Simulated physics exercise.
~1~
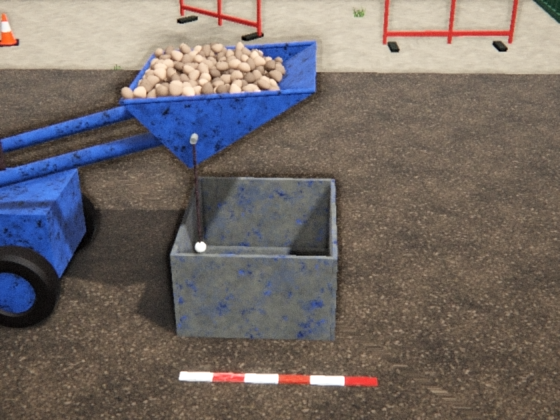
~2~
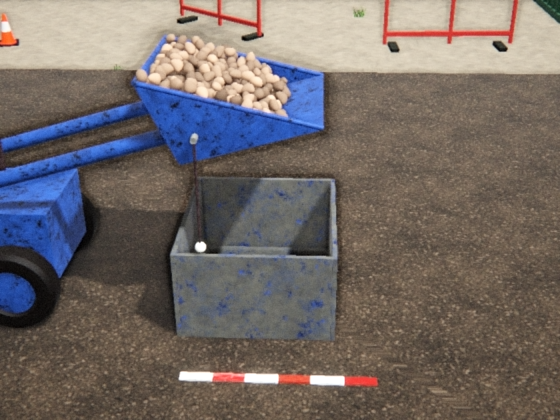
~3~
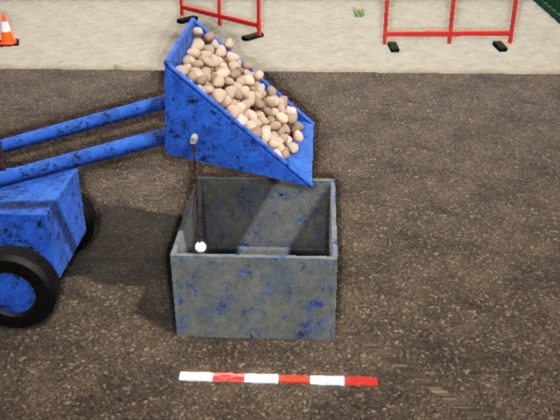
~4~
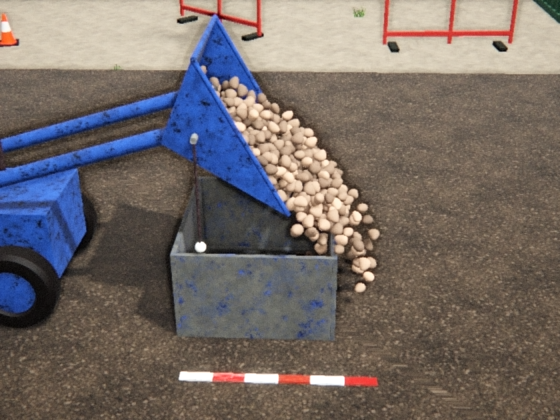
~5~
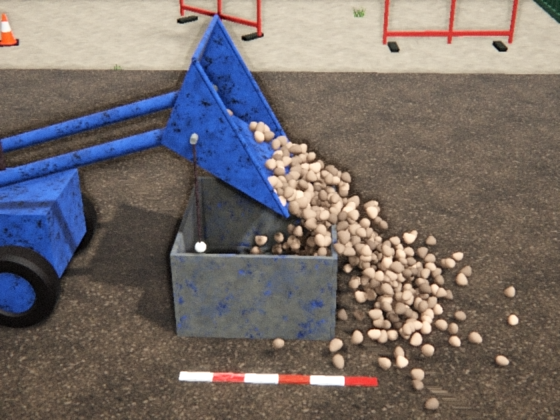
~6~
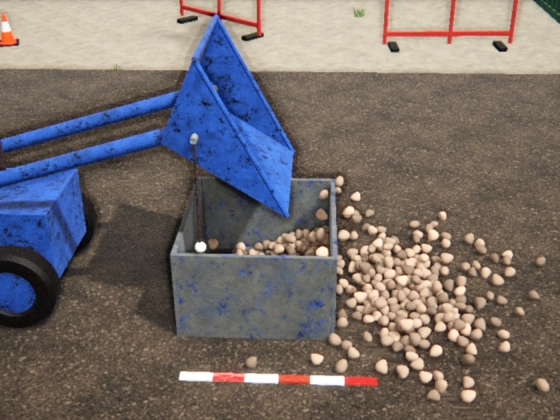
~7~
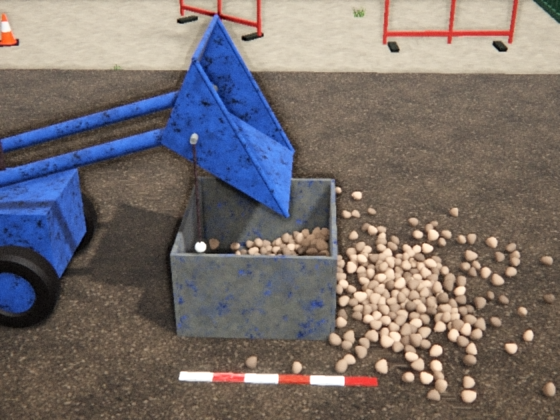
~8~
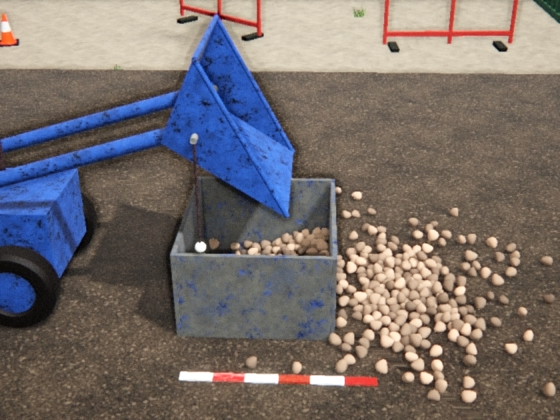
A blue loader bucket heaped with rounded stones tips forward to the right above a grey, blue-speckled bin, and the stones pour out over its edge; the emptied bucket then stays tilted, with some stones inside the bin and many scattered on the ground to its right.
